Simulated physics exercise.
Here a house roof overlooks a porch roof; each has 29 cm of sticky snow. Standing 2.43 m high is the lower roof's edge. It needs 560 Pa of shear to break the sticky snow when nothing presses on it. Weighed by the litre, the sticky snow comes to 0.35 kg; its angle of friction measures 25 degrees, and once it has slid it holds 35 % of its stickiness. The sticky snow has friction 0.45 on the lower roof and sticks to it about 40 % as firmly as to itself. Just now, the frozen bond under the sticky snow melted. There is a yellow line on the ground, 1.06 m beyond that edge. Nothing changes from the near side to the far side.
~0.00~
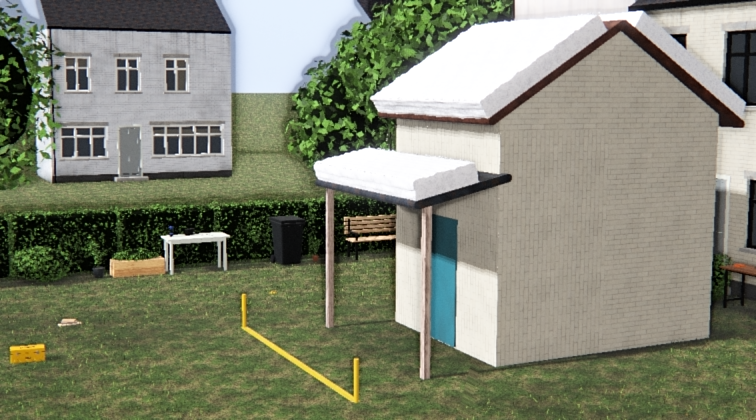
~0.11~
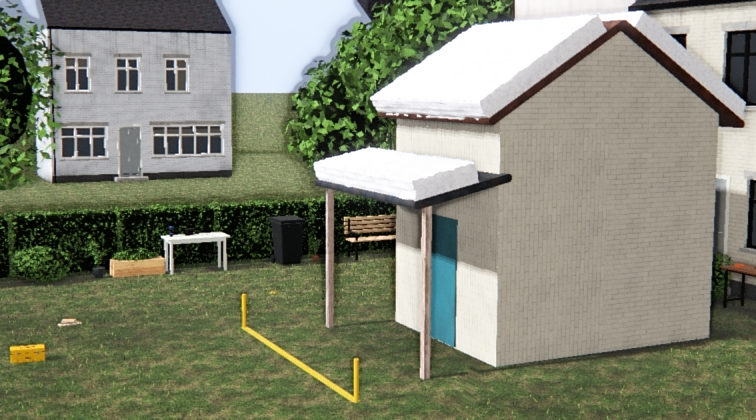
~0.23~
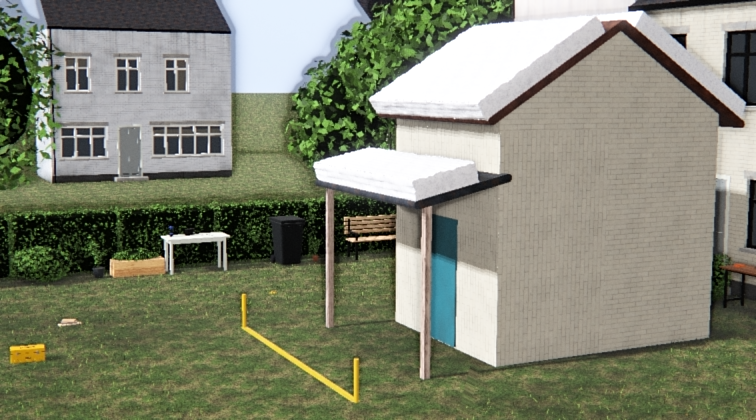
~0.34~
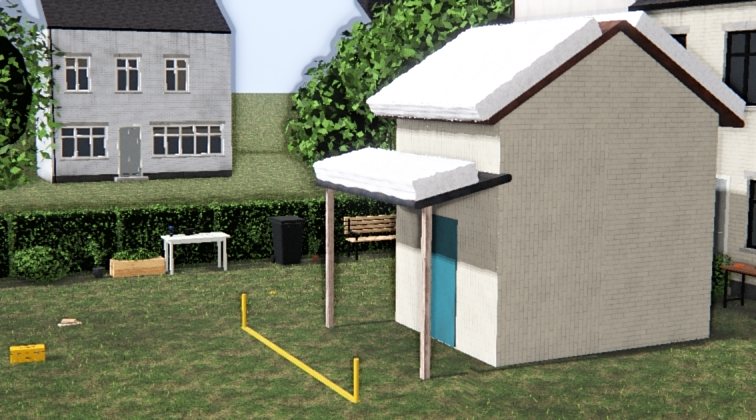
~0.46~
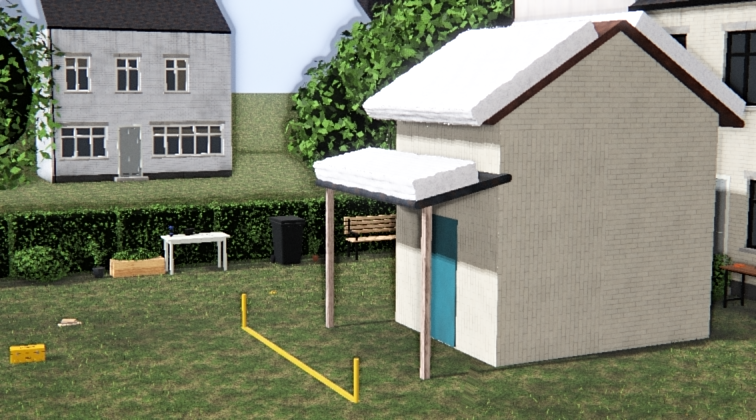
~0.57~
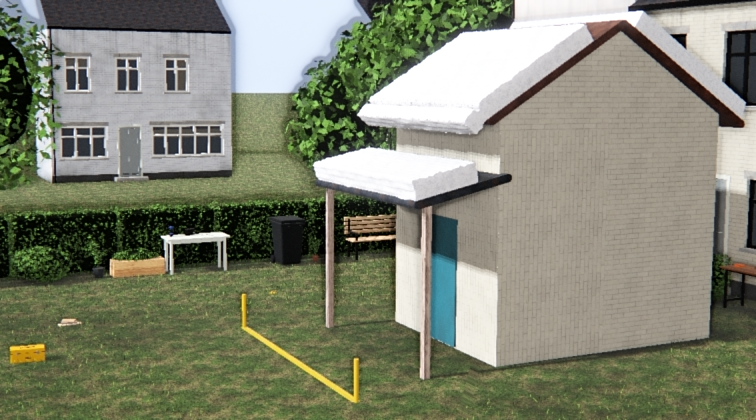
A thick slab of snow on the small house's upper roof slid slowly down to the left, poking a little past the edge above the snowy porch roof, while everything else stayed still.
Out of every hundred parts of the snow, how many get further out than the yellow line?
Around 42 in every hundred.
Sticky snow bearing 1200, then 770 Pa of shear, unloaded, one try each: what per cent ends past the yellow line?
Roughly 16 % followed by roughly 35 %.
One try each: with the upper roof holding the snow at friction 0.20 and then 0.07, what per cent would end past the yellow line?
First some 55 %, after that some 65 %.
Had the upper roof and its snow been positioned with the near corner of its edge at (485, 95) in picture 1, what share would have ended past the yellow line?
That would come to around 50 %.
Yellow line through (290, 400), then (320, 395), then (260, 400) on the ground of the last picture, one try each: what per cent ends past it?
First try around 22 per cent, second around 35 per cent, third around 12 per cent.
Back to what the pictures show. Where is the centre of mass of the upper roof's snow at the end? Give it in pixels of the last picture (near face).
Estimated pixel: (332, 347).
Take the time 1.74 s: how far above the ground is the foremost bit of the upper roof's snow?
Height: Approx. 2.0 m.
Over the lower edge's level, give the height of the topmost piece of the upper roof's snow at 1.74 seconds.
1.0 m or thereabouts.
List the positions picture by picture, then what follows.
In the first frame, foremost bit of the sticky snow at (487, 108).
In the second frame, foremost bit of the sticky snow at (486, 108), its middle shifted 1.1 cm.
In the third frame, foremost bit of the sticky snow at (485, 109), its middle shifted 4.2 cm, 2 % of it past the upper edge, in one piece.
In the fourth frame, foremost bit of the sticky snow at (482, 118), its middle shifted 9.7 cm, 4 % of it past the upper edge, in one piece.
In the fifth frame, foremost bit of the sticky snow at (478, 103), its middle shifted 18 cm, 8 % of it past the upper edge, in one piece.
In the sixth frame, foremost bit of the sticky snow at (471, 111), its middle shifted 28 cm, 12 % of it past the upper edge, cracking.
After 1.10 s, none is below the lower edge and 0 % is past the line.
After 1.74 s, 6 % is below the lower edge and 0 % is past the line.
After 2.37 s, 60 % is below the lower edge and 27 % is past the line.
After 3.00 s, 71 % is below the lower edge and 42 % is past the line.
After 3.80 s, 71 % is below the lower edge and 42 % is past the line.
